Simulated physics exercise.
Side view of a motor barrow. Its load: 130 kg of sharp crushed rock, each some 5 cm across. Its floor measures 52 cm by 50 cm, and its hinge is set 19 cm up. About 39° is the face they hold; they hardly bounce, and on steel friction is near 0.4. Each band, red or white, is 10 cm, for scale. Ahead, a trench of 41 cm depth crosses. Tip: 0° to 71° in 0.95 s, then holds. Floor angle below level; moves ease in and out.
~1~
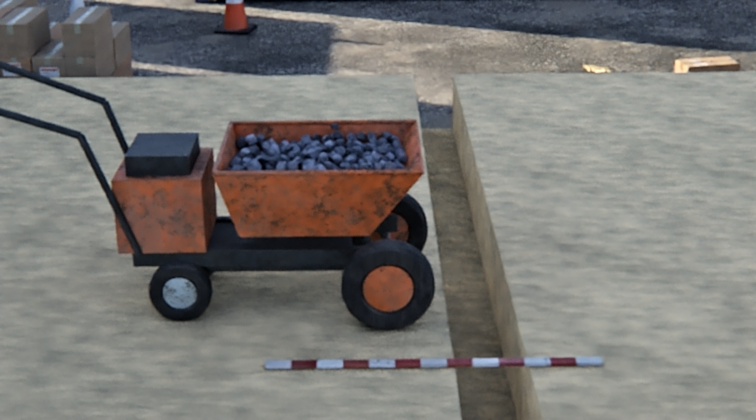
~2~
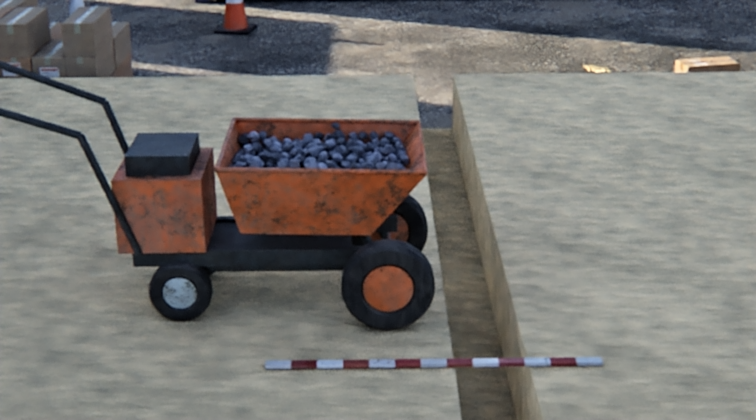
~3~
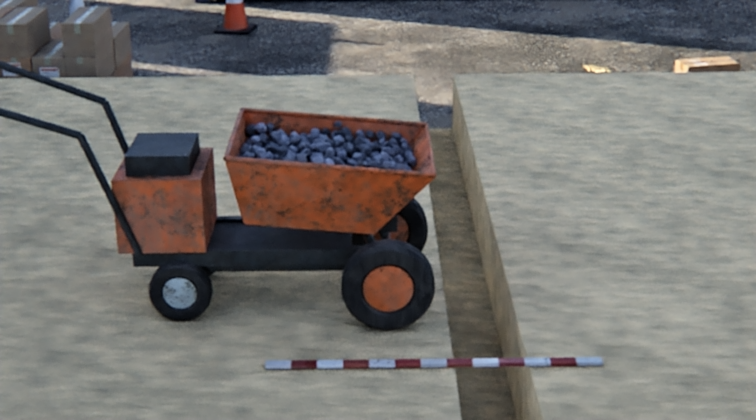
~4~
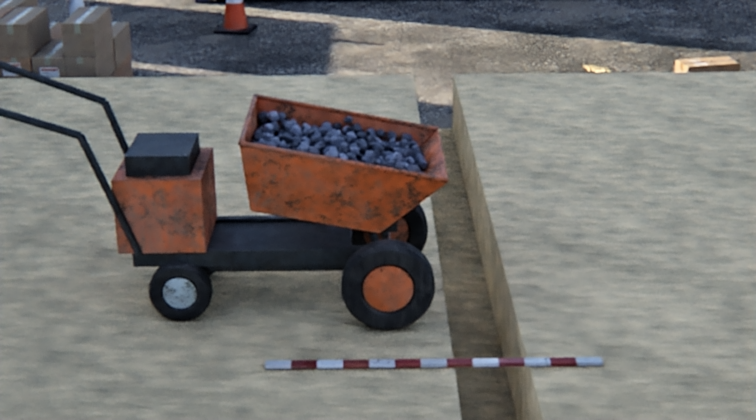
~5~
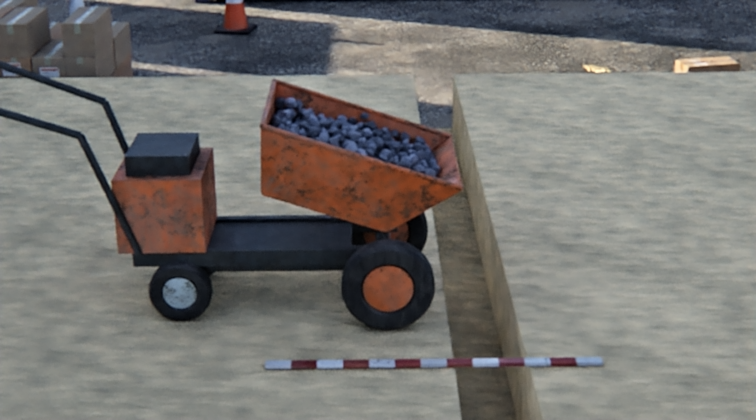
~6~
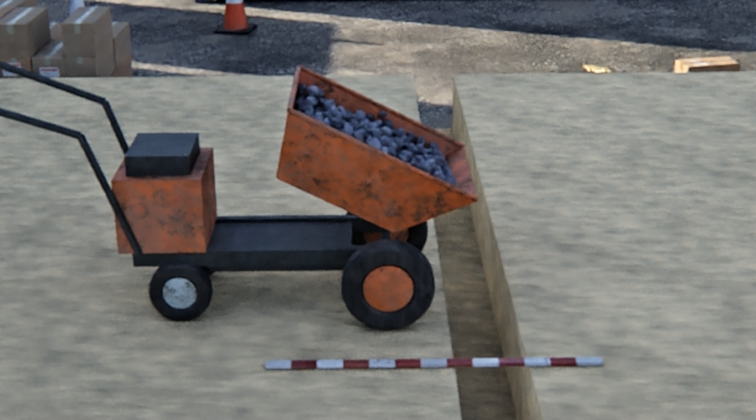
The orange skip of a motor barrow, loaded with dark stones, tilts steadily to the right.
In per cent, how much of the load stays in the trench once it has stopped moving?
I would say about 24 per cent.
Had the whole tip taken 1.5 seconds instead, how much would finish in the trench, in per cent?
Roughly 30 per cent would.
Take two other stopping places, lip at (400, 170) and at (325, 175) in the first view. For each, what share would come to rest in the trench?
Close to 40 percent in the first case, 75 percent in the second.
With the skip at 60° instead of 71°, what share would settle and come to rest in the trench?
Some 5% would finish there.
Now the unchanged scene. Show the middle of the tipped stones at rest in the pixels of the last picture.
I'd point to around (547, 291).
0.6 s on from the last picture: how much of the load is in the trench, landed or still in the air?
0 per cent or so by then.
Then, 0.3 s after the last picture the floor is at 60°, 100 % in the skip; the foremost stones are at (509, 232).
Then, 0.6 s after the last picture the floor is at 71°, 77 % in the skip, 23 % past the trench; the foremost stones are at (600, 301).
Then, 1.0 s after the last picture the floor is at 71°, 41 % in the skip, 1 % in the trench, 58 % past the trench; the foremost stones are at (713, 306).
Then, 2.9 s after the last picture the floor is at 71°, 14 % in the skip, 24 % in the trench, 62 % past the trench; the foremost stones are at (732, 286).
